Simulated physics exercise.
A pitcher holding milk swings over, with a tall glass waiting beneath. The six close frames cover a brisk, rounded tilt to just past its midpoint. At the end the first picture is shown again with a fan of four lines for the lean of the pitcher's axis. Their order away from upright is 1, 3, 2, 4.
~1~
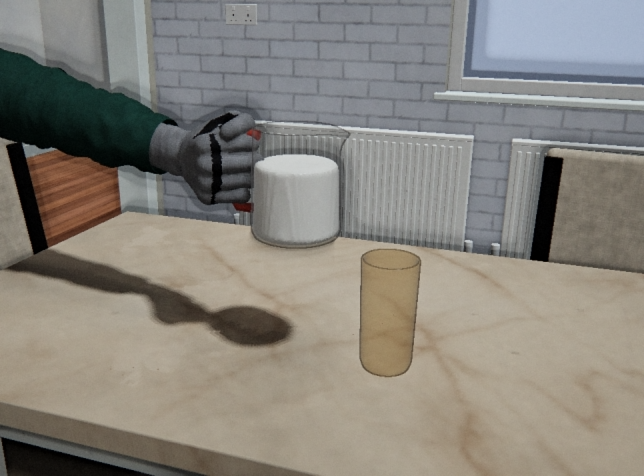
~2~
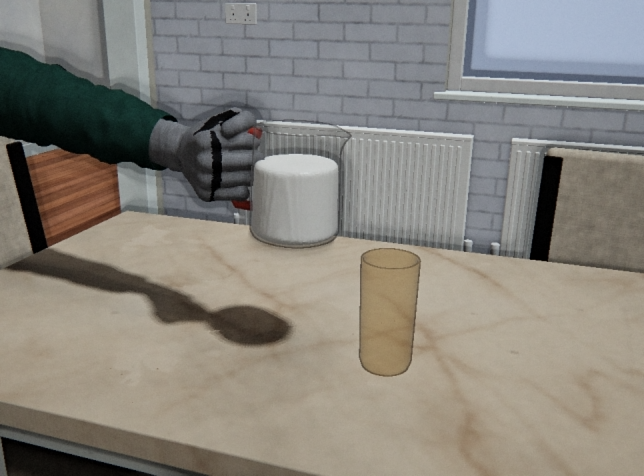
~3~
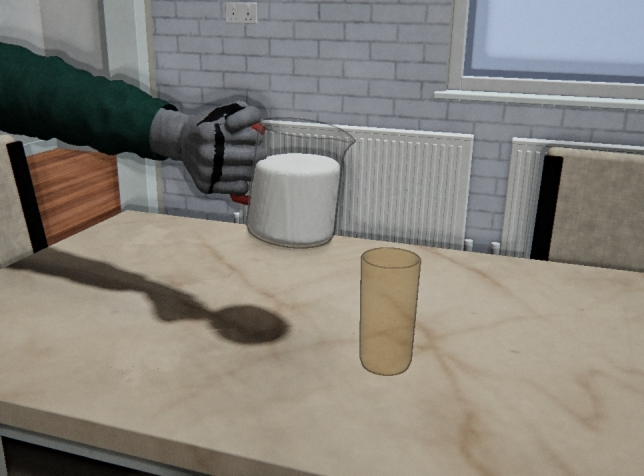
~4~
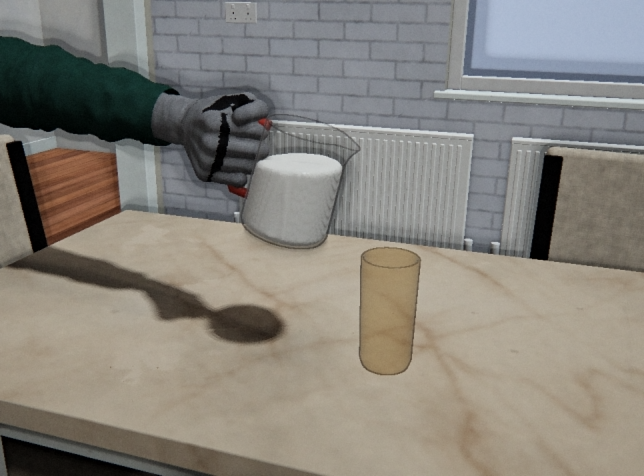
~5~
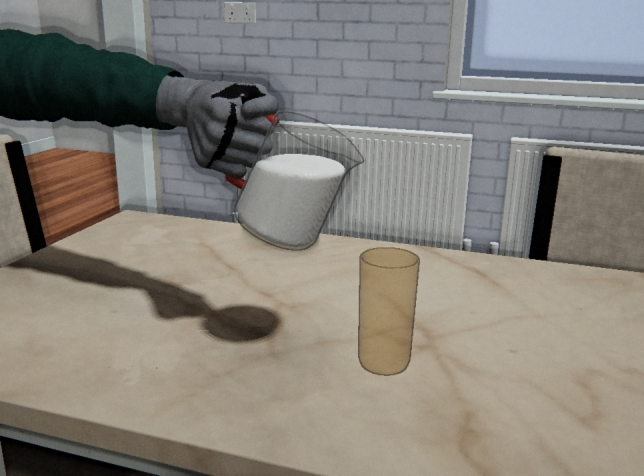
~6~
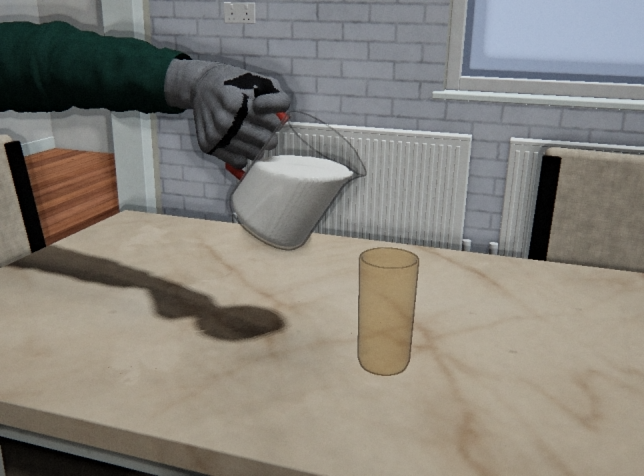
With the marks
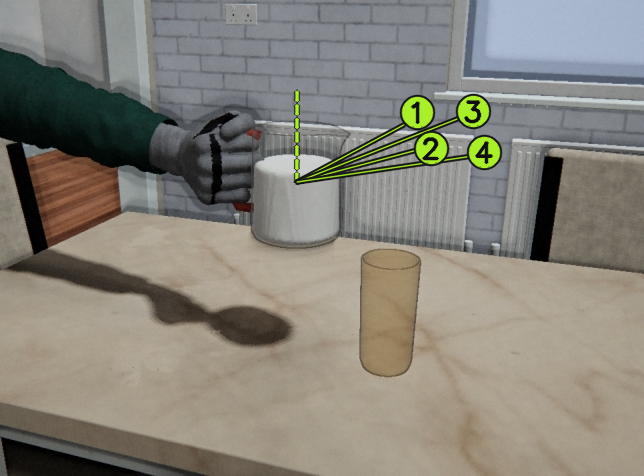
A room with a pale brick wall, white radiators and a window is seen from slightly above a marble-patterned table, the view staying still. A gloved grey hand in a dark green sleeve holds a clear, red-handled pitcher of white milk at left of centre, behind an amber tall glass. The hand gradually tilts the pitcher rightward, its milk reaching nearer the lip, while the glass stays still.
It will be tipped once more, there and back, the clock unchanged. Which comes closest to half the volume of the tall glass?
The answer is line 3.
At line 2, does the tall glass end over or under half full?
Over half.
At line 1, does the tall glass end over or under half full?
Under half.
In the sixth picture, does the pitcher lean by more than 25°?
Yes, it does.
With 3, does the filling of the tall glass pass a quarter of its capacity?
Yes, it does.
On the marked copy, 1 at (404, 124); 2 at (414, 150); 3 at (457, 118); 4 at (467, 156).
With 1, the tall glass ends with about 35 % of what it can hold.
With 2, the tall glass ends with about 72 % of what it can hold.
With 3, the tall glass ends with about 53 % of what it can hold.
With 4, the tall glass ends with about 89 % of what it can hold.
